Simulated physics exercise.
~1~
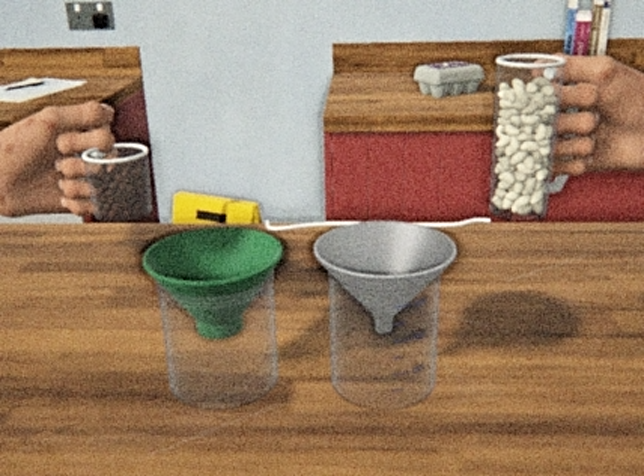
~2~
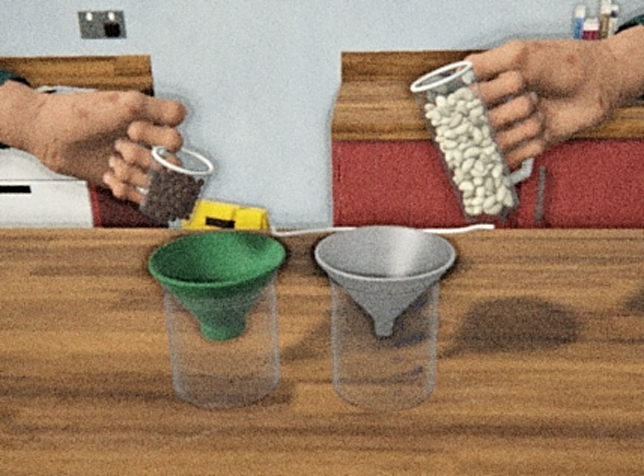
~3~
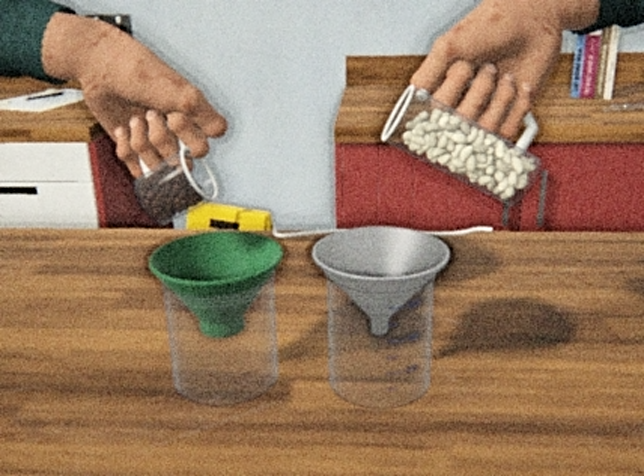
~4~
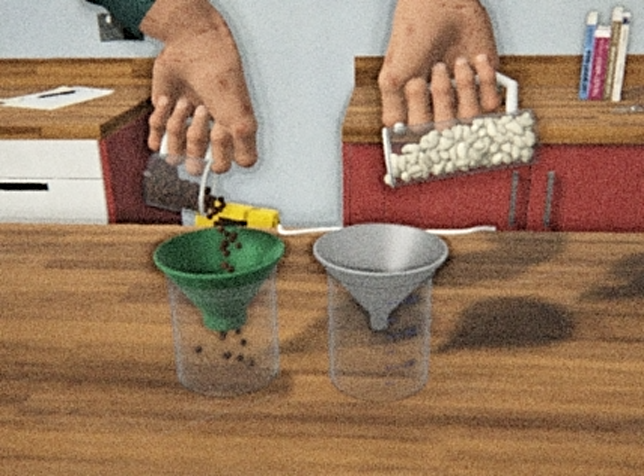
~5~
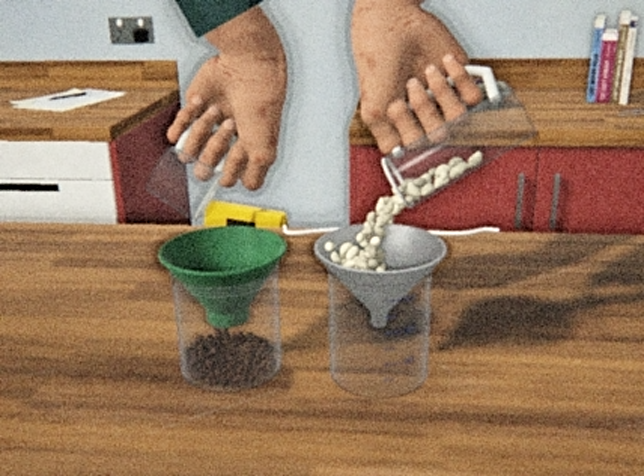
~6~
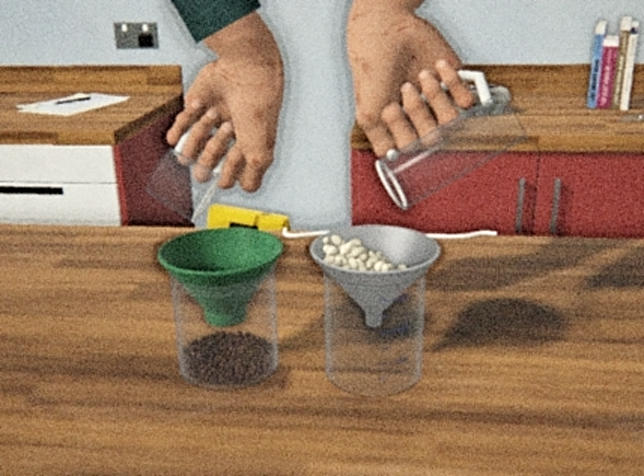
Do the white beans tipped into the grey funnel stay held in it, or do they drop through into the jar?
They stay held in the grey funnel, and the jar beneath it is still empty at the end.
